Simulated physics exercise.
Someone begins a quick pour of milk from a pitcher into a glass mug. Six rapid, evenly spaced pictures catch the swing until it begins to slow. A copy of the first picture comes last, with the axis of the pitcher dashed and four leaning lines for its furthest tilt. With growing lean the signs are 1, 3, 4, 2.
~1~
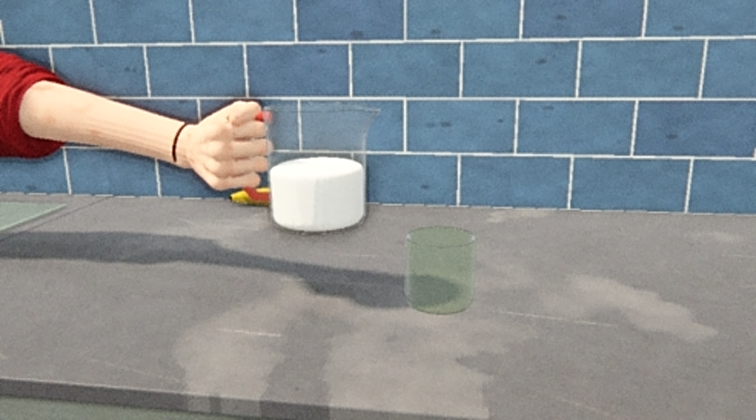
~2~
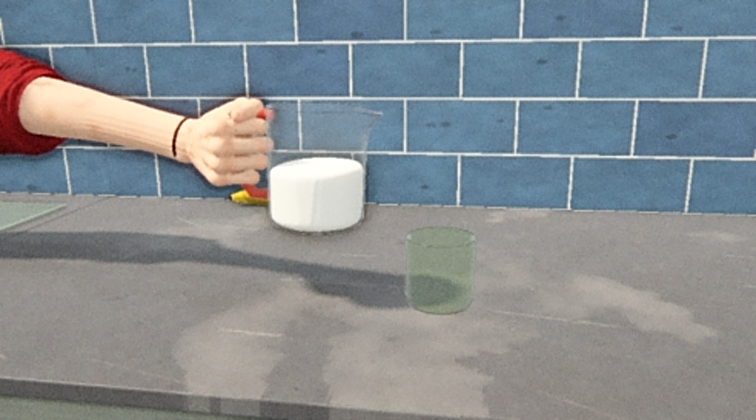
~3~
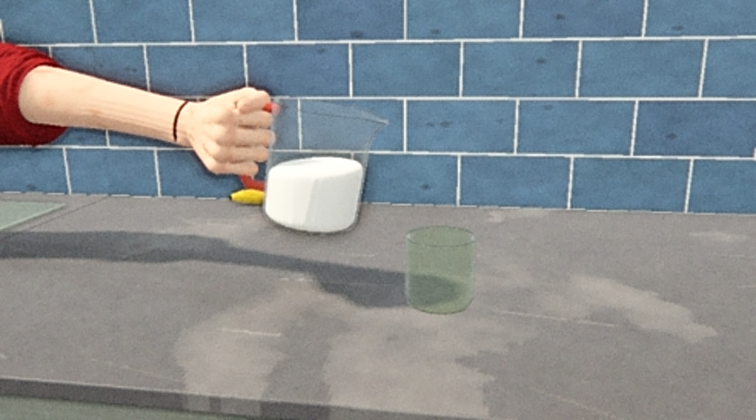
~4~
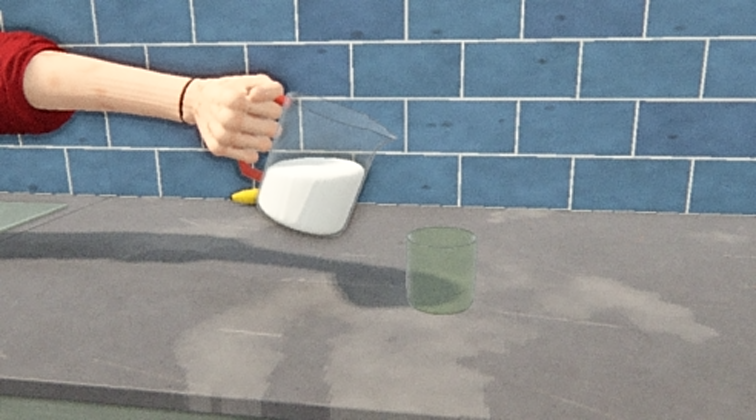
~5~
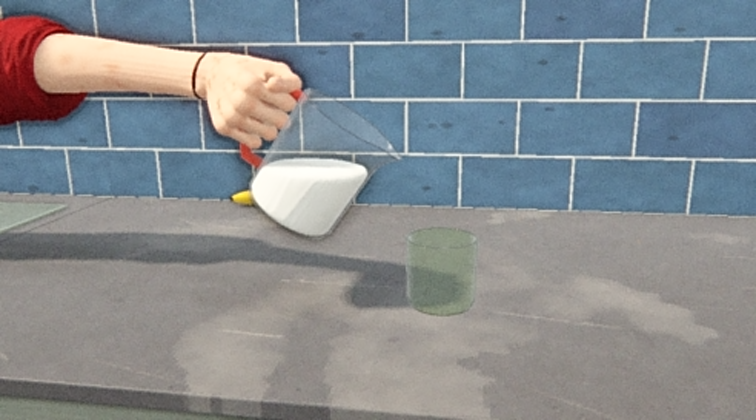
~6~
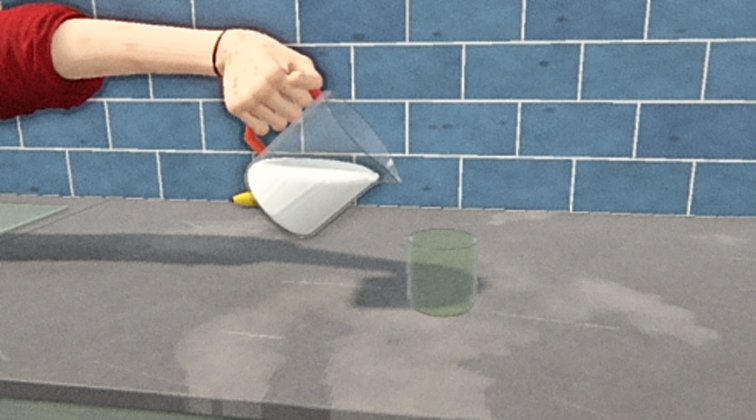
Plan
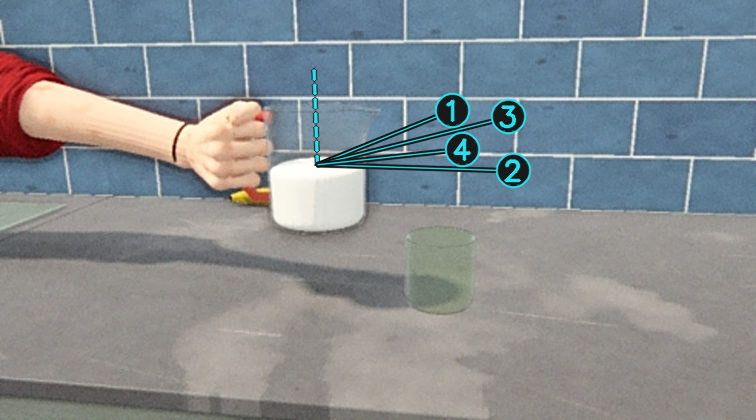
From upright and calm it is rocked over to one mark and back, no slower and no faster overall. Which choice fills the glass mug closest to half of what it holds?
Go for 1.
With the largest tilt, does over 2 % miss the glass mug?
Yes.
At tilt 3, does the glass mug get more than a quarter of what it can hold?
Yes, clearly.
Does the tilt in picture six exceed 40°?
Yes.
On the marked copy, 1 at (436, 116); 2 at (496, 170); 3 at (492, 121); 4 at (445, 151).
With 1, the glass mug ends with about 53 % of what it can hold.
With 2, the glass mug ends with about 35 % of what it can hold; 61 % of the milk is spilt.
With 3, the glass mug ends with about 74 % of what it can hold; 5 % of the milk is spilt.
With 4, the glass mug ends with about 65 % of what it can hold; 28 % of the milk is spilt.
